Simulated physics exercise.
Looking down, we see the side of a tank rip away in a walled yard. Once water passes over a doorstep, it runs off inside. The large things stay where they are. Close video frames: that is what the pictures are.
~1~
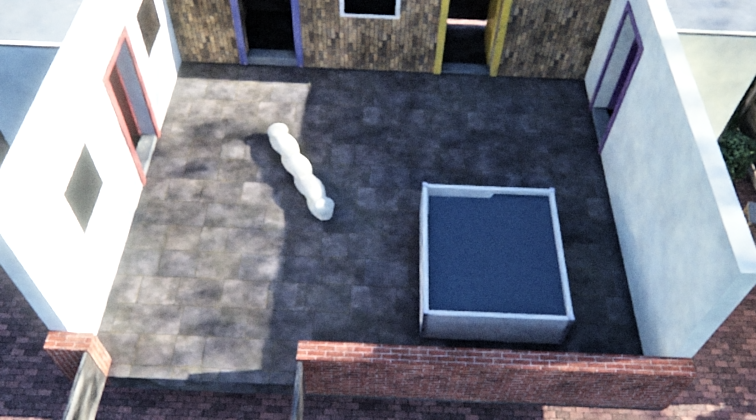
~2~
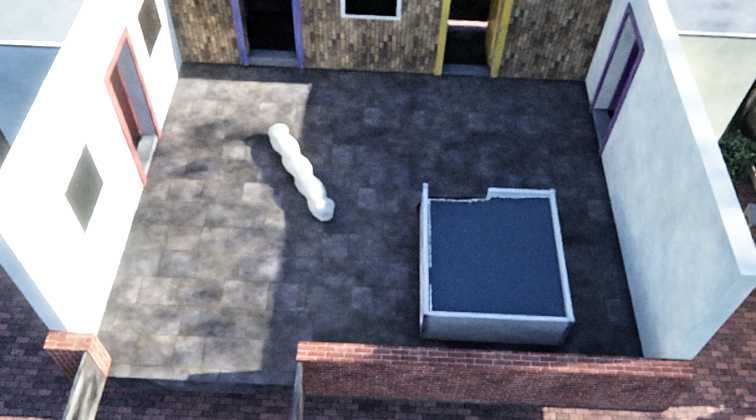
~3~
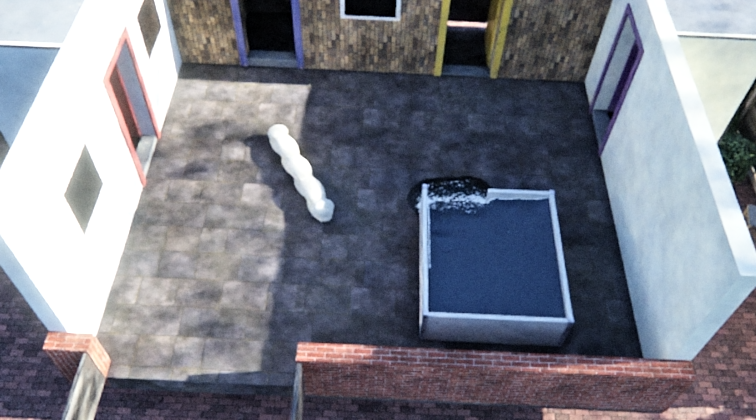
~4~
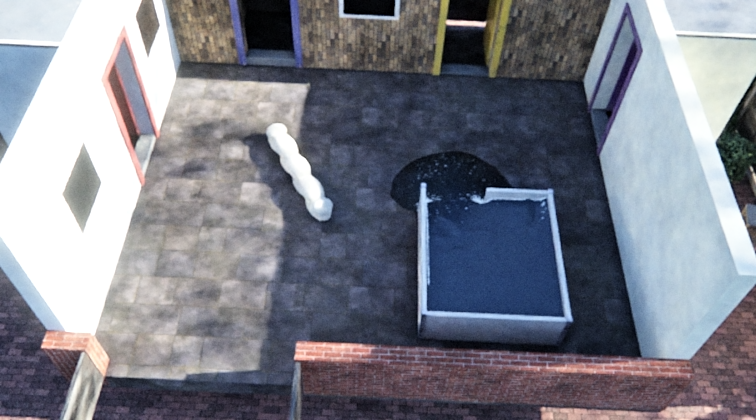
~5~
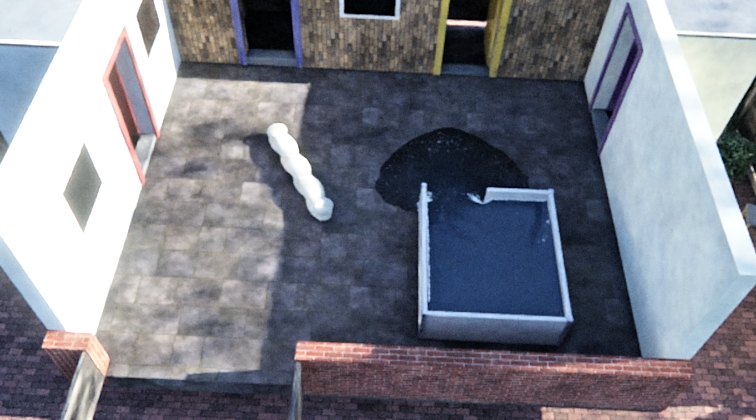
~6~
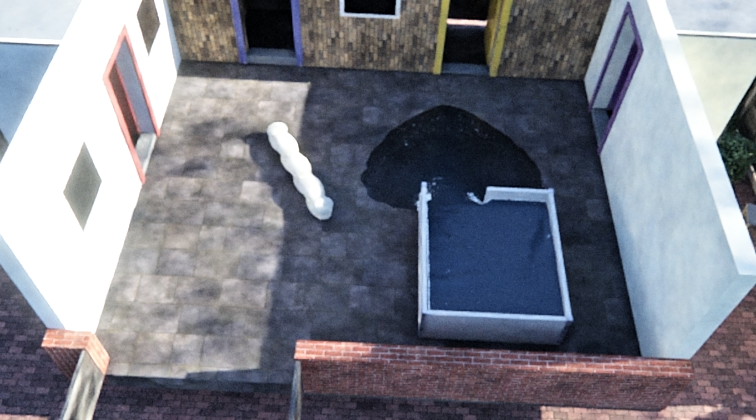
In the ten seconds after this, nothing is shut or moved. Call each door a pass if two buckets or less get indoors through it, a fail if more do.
Blue door: Pass, red door: Pass, yellow door: Fail, purple door: Pass.
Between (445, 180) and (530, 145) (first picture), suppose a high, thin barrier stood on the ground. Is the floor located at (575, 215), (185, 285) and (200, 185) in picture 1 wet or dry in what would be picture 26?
Results in order: Swamped / bone-dry / bone-dry.
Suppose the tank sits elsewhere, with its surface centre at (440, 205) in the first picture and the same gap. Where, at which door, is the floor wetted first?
It's the one in yellow.
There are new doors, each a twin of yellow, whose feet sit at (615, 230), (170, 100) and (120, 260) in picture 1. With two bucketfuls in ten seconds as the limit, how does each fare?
Taking the new doors in the order given: The first comes up short, the second tops it, the third comes up short.
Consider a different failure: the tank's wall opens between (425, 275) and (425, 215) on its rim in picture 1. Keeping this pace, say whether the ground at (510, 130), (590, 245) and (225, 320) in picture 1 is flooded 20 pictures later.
Taken in turn they're unwetted, unwetted and swamped.
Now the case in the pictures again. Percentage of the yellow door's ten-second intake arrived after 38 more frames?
My estimate is close to 90 per cent.
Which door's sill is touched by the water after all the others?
That is the one in red.
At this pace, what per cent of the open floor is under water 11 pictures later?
Near 35 in a hundred.
A moment on, water covers 25 % of the floor; the blue door not reached, the red door not reached, the yellow door under two buckets in, the purple door not reached.
Next, water covers 35 % of the floor; the blue door not reached, the red door not reached, the yellow door over two buckets in, the purple door wet at the sill, nothing in.
Then, water covers 40 % of the floor; the blue door wet at the sill, nothing in, the red door not reached, the yellow door far over two buckets in, the purple door wet at the sill, nothing in.
Later, water covers 60 % of the floor; the blue door wet at the sill, nothing in, the red door wet at the sill, nothing in, the yellow door far over two buckets in, the purple door wet at the sill, nothing in.
In the end, water covers 90 % of the floor; the blue door wet at the sill, nothing in, the red door wet at the sill, nothing in, the yellow door far over two buckets in, the purple door wet at the sill, nothing in.
